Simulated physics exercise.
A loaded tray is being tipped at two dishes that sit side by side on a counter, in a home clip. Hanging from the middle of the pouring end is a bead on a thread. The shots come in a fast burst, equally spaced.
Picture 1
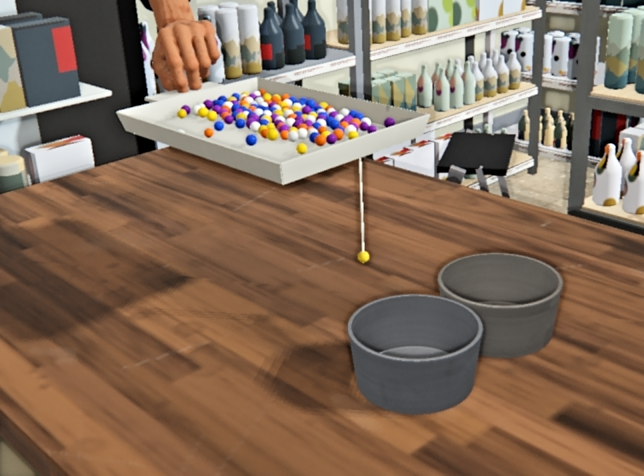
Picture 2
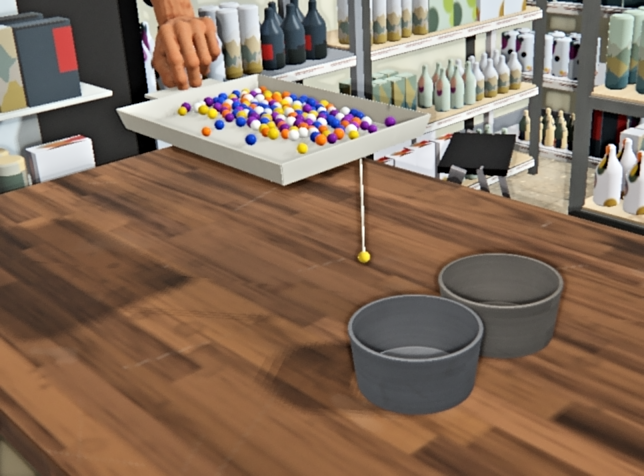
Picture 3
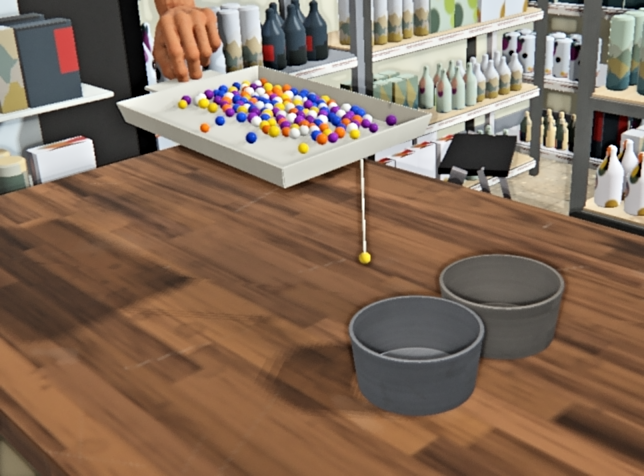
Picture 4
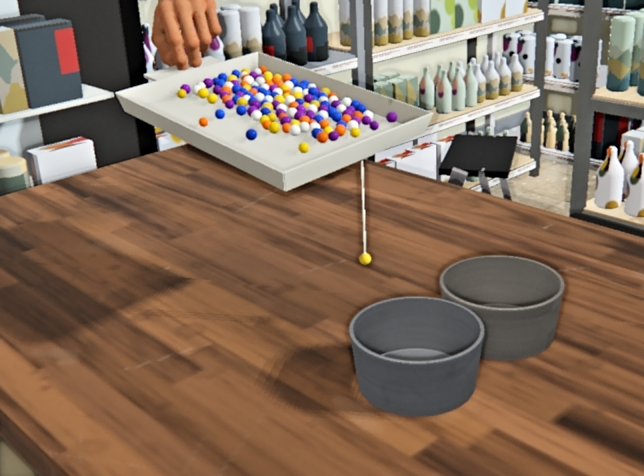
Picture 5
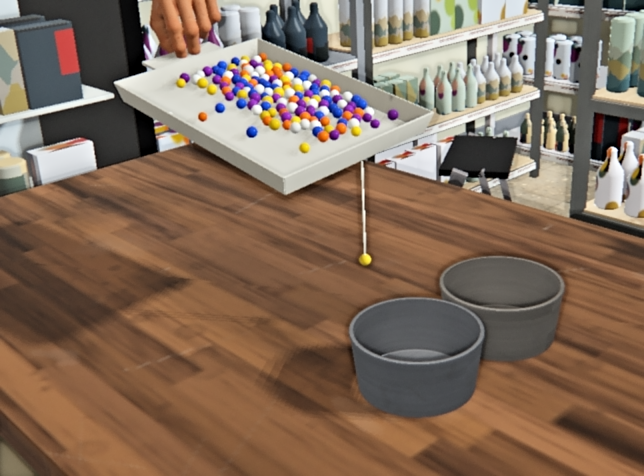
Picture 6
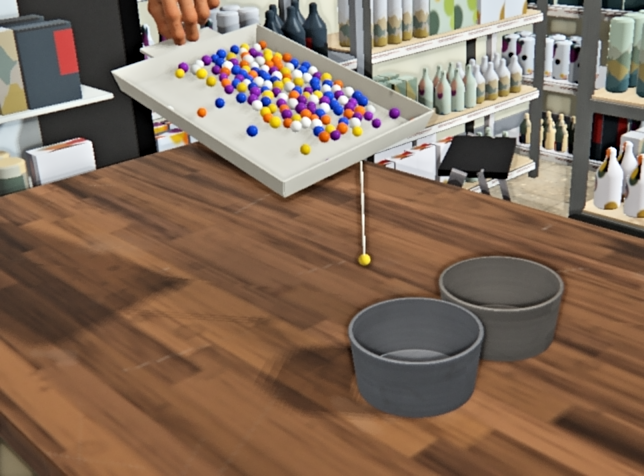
A hand at the upper left grips the far edge of a pale, shallow tray of small round beads in blue, orange, white, purple and yellow, above a brown wooden counter before shelves of bottles. Seen from slightly above, a yellow bead hangs on a white thread beside two grey dishes. The camera stays nearly still as the tray gradually tilts, its near corner dipping slightly, and the beads start shifting.
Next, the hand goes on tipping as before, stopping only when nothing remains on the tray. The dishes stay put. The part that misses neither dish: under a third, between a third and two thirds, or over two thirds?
So the dishes end up with below a third of the load.
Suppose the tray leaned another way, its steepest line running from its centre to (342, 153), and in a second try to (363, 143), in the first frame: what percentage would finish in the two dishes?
About 30 and 0 per cent.
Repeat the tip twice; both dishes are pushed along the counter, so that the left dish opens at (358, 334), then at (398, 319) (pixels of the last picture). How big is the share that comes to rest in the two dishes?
40 %, then 20 %.
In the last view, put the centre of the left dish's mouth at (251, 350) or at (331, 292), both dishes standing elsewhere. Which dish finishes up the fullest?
The first layout gives the one at right, the second layout gives the one at left.
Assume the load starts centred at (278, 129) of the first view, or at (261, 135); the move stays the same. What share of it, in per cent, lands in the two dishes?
First case around 0 %, second case around 0 %.
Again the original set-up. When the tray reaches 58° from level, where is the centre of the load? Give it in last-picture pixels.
Mark it at roughly (306, 165) in the final frame.
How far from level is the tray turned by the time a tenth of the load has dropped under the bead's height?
I'd put it at about 55 degrees.
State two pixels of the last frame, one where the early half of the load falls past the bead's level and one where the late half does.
First part (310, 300), rest (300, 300).
Soon after the last picture, tray tipped steeply; most on the tray; a small part outside both; a small part in the air.
A little later, tray tipped right over; a small part on the tray; a stray few in the left dish; most outside both; a small part in the air.
Later still, tray tipped past a quarter turn; a stray few in the left dish; nearly all outside both.
By the end, tray tipped past a quarter turn; a stray few in the left dish; none in the right dish; nearly all outside both.
